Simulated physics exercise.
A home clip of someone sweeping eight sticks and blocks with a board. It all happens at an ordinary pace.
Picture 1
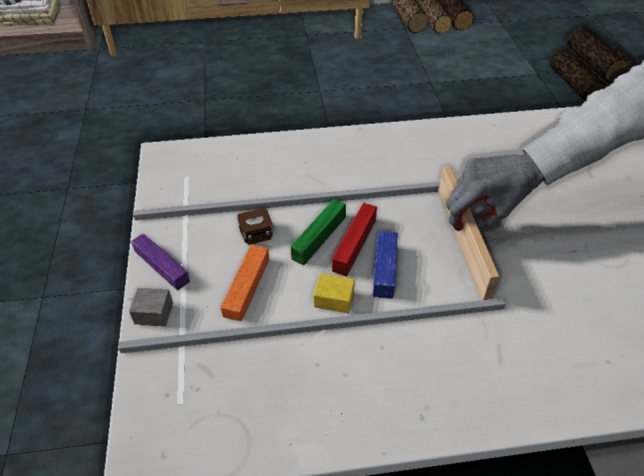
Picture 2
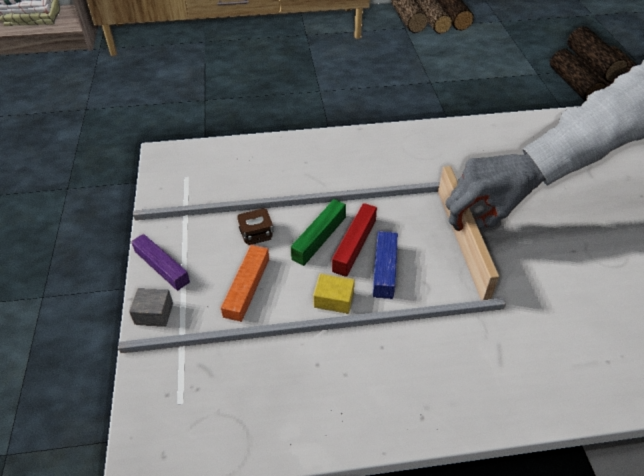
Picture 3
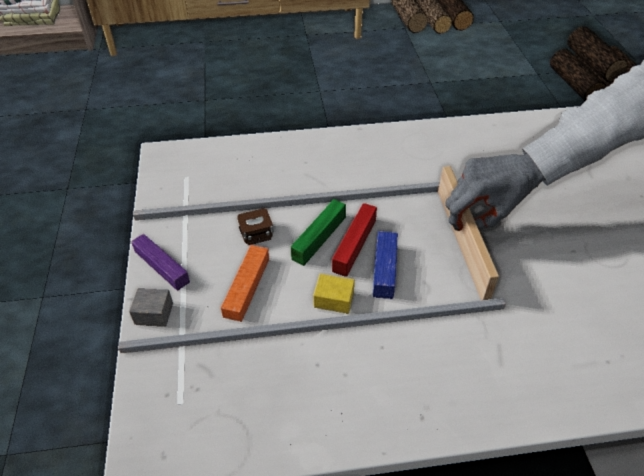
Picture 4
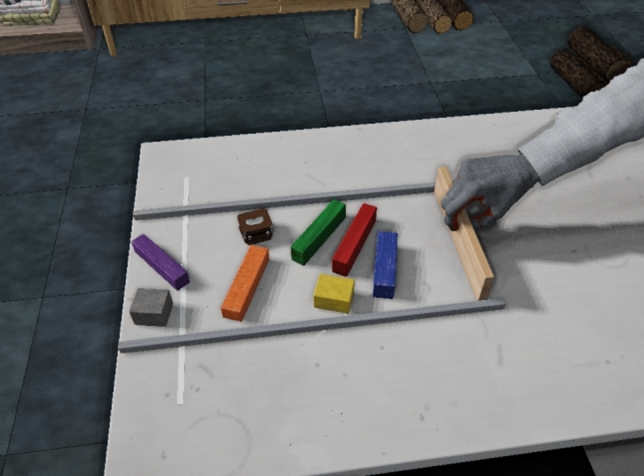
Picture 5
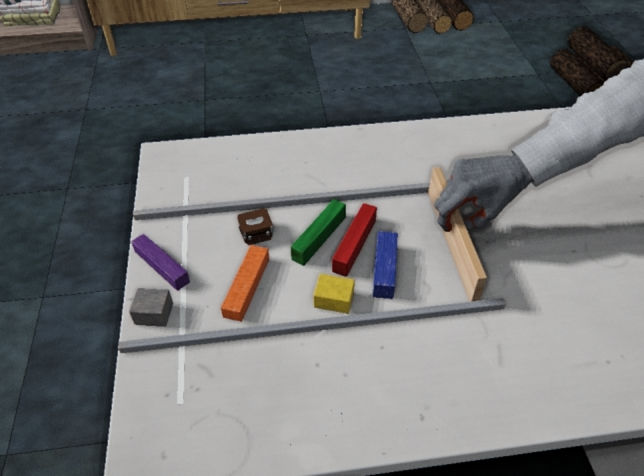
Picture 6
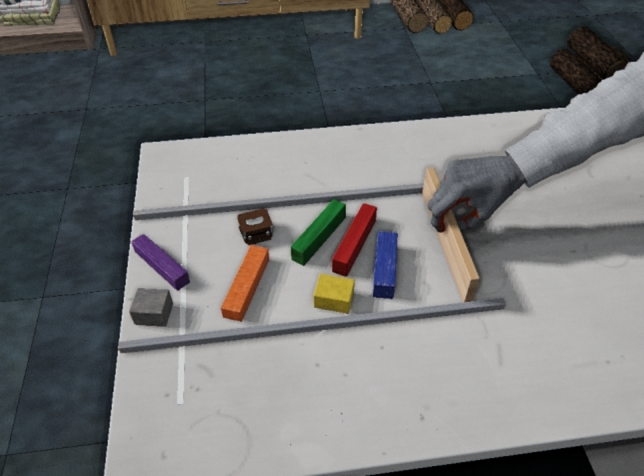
A gloved grey hand in a pale sleeve holds a wooden board upright at the right of a white tabletop, seen from above at an angle in a room with dark tiled flooring. Between two grey rails lie blue, red, green, yellow, orange, brown, purple and grey pieces, with a white line crossing near the left. After staying still, the hand slides the board slightly left, touching none of them.
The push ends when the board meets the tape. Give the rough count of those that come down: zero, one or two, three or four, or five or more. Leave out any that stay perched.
In the end the number that fall off is three or four.
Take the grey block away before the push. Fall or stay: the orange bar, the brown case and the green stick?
The orange bar is lost; the brown case remains up; the green stick survives.
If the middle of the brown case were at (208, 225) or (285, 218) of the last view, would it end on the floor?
In that order, it holds on; survives.
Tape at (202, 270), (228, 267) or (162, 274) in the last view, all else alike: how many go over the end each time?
In that order 2, 0 and 5.
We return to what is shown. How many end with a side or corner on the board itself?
In contact: 2.
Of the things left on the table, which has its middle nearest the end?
It is the brown case.
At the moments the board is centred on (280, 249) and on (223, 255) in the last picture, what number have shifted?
By then 6, and 8.
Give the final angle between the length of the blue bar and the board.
Roughly 0° out of line.
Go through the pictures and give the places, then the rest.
Grey block (152, 307); purple bar (160, 261); orange bar (246, 282); board (465, 230); tape (184, 272), in the first picture.
Purple bar (160, 262); green stick (319, 232), in the second picture.
Orange bar (246, 282); brown case (256, 227), in the third picture.
Grey block (152, 307); red stick (355, 238), in the fourth picture.
Purple bar (160, 262); board (454, 231), in the fifth picture.
Grey block (152, 307); purple bar (160, 262); orange bar (246, 282); board (448, 232); tape (184, 272), in the sixth picture.
Soon after, none off yet; grey block at rest near (152, 307); purple bar at rest near (160, 262); orange bar at rest near (246, 282).
In the end, the number that fall off is three or four; gone, orange bar, purple bar and grey block.
